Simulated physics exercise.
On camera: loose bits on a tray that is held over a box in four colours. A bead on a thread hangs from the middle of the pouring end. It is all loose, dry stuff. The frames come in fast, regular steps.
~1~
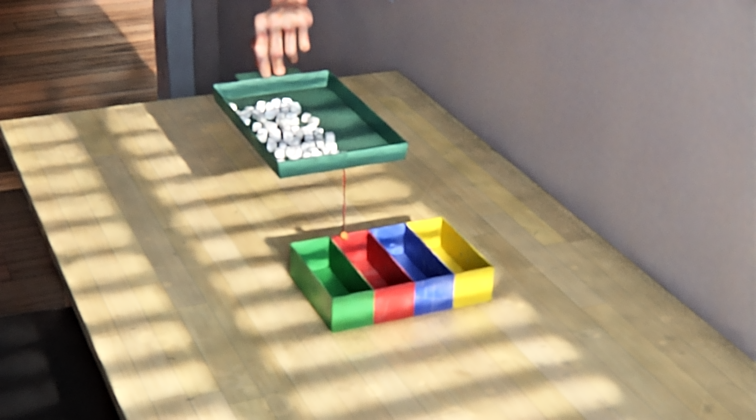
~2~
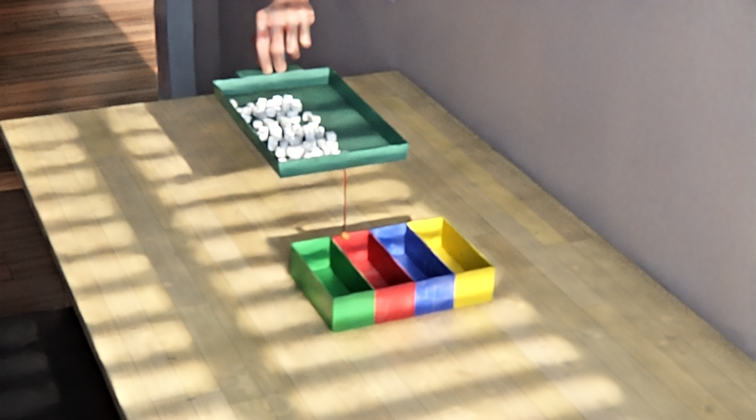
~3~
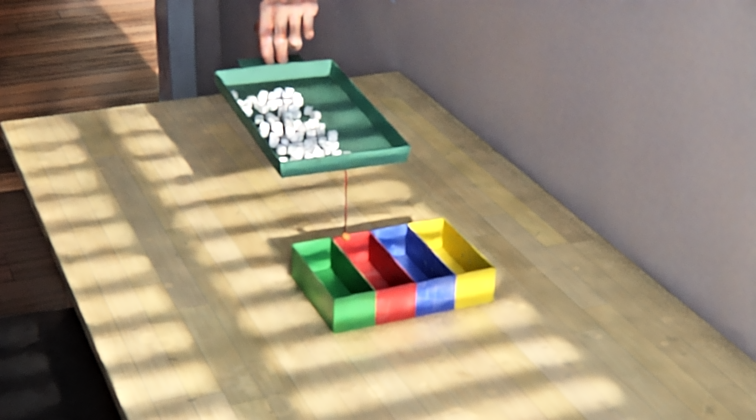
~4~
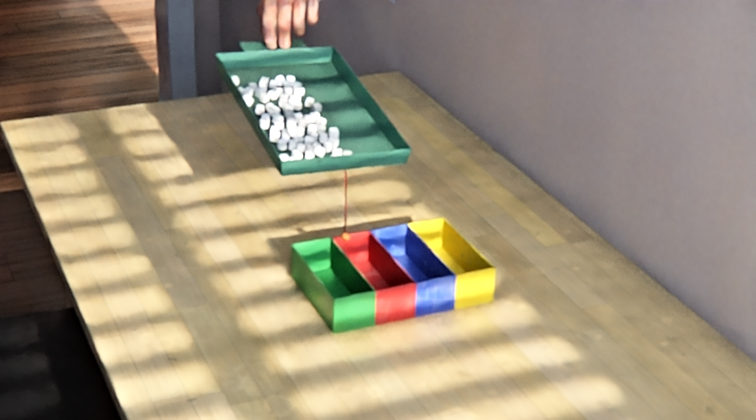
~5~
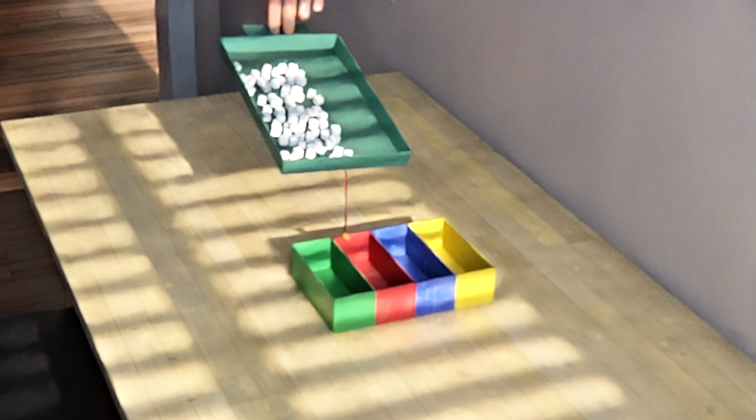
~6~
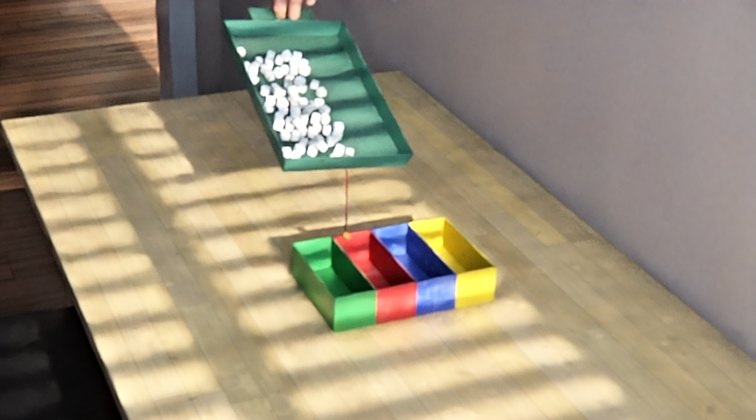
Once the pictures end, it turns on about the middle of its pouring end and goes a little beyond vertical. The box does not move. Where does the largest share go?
The blue cell gets the most.
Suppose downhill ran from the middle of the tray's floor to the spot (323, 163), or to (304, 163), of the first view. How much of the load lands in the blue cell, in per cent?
In turn 0 and 0 in a hundred.
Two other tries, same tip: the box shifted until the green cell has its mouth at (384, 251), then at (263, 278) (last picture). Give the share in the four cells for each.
First some 80, then 60 per cent.
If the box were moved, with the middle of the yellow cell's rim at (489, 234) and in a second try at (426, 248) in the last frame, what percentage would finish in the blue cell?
In turn 0 and 40 in a hundred.
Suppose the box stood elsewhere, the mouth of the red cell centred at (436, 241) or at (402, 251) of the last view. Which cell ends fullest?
At the first place the green cell, at the second the cell in red.
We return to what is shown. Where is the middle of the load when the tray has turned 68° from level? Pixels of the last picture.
Close to (367, 146).
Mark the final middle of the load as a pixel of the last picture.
At about (408, 289).
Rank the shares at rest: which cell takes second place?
Second comes the red cell.
Shortly afterwards, tray tipped steeply; all but a few on the tray; a little falling or outside the box.
Next, tray tipped past a quarter turn; the bulk on the tray; a little in the blue cell; a little in the red cell; only a few in the green cell; only a few in the yellow cell; only a few falling or outside the box.
Some moments later, tray tipped past a quarter turn; near half in the blue cell; near a quarter in the red cell; a little in the green cell; only a few in the yellow cell.
In the end, tray tipped past a quarter turn; near half in the blue cell; near a quarter in the red cell; a little in the green cell; only a few in the yellow cell.
